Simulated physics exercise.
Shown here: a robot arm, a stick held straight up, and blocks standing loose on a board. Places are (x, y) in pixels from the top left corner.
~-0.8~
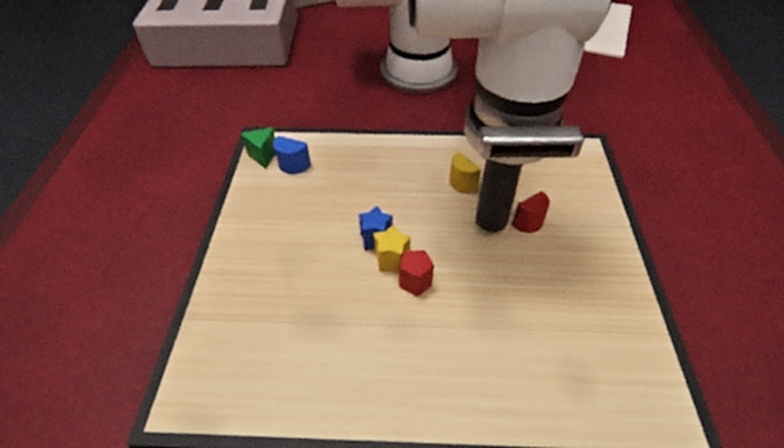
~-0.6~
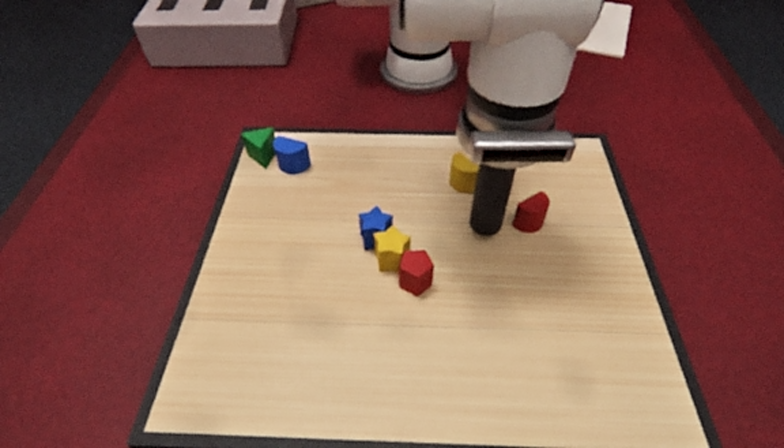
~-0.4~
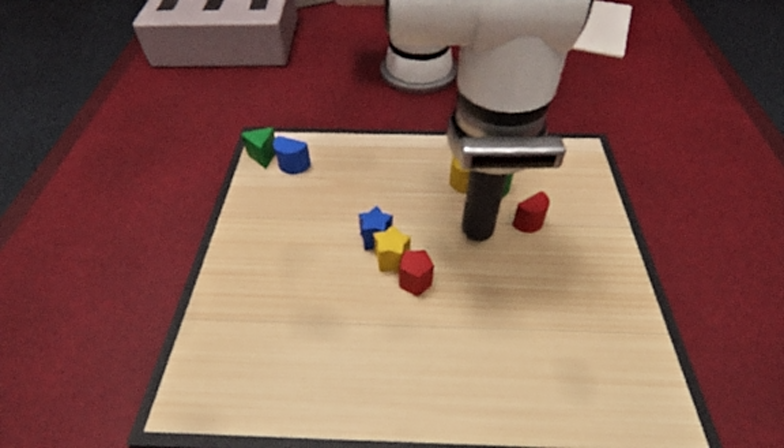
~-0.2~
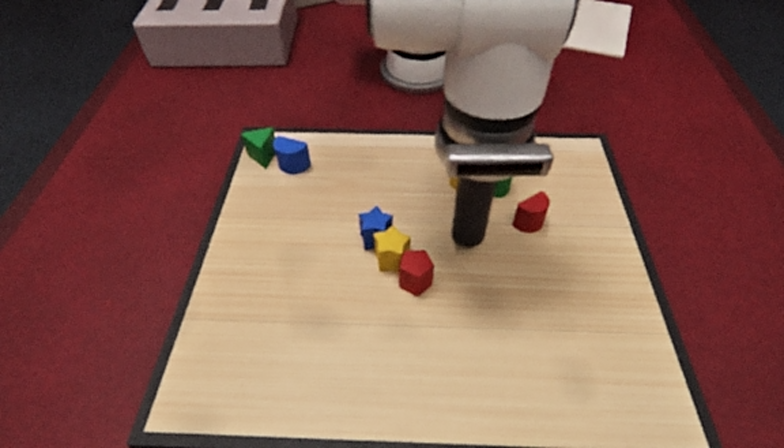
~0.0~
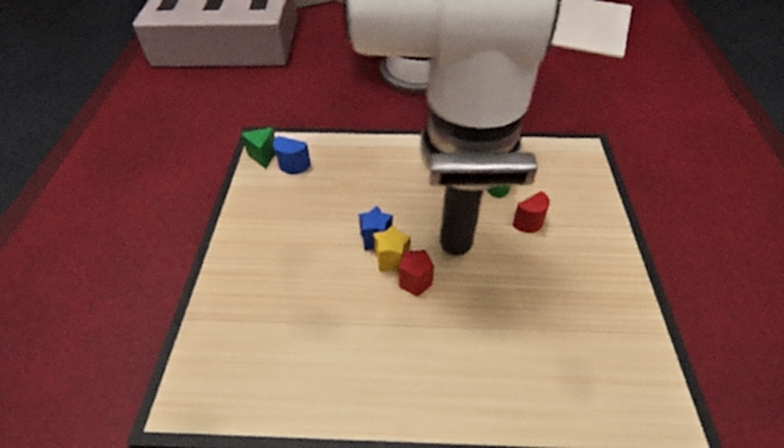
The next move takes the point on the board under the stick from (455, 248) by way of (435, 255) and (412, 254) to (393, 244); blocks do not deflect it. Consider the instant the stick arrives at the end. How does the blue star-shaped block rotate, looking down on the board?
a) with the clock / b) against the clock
a - with the clock.
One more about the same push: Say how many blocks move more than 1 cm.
Number moved: 2.
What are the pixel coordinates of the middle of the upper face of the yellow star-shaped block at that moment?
The answer is (368, 241).
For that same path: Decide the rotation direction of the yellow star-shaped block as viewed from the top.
Seen from overhead, it turns anticlockwise.
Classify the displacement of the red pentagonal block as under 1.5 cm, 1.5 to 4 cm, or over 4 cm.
It will fall in the lowest band, under 1.5 cm.
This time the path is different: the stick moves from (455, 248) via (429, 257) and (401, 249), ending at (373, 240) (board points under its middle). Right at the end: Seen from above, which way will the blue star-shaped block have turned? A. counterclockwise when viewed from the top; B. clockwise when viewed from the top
The correct letter is B.
What follows on the original path. Halfway along, stick (423, 251); yellow star-shaped block (388, 240).
At the end, stick (393, 239); blue star-shaped block (362, 216), turned 65° clockwise; yellow star-shaped block (368, 241), turned 55° anticlockwise; red pentagonal block unmoved.
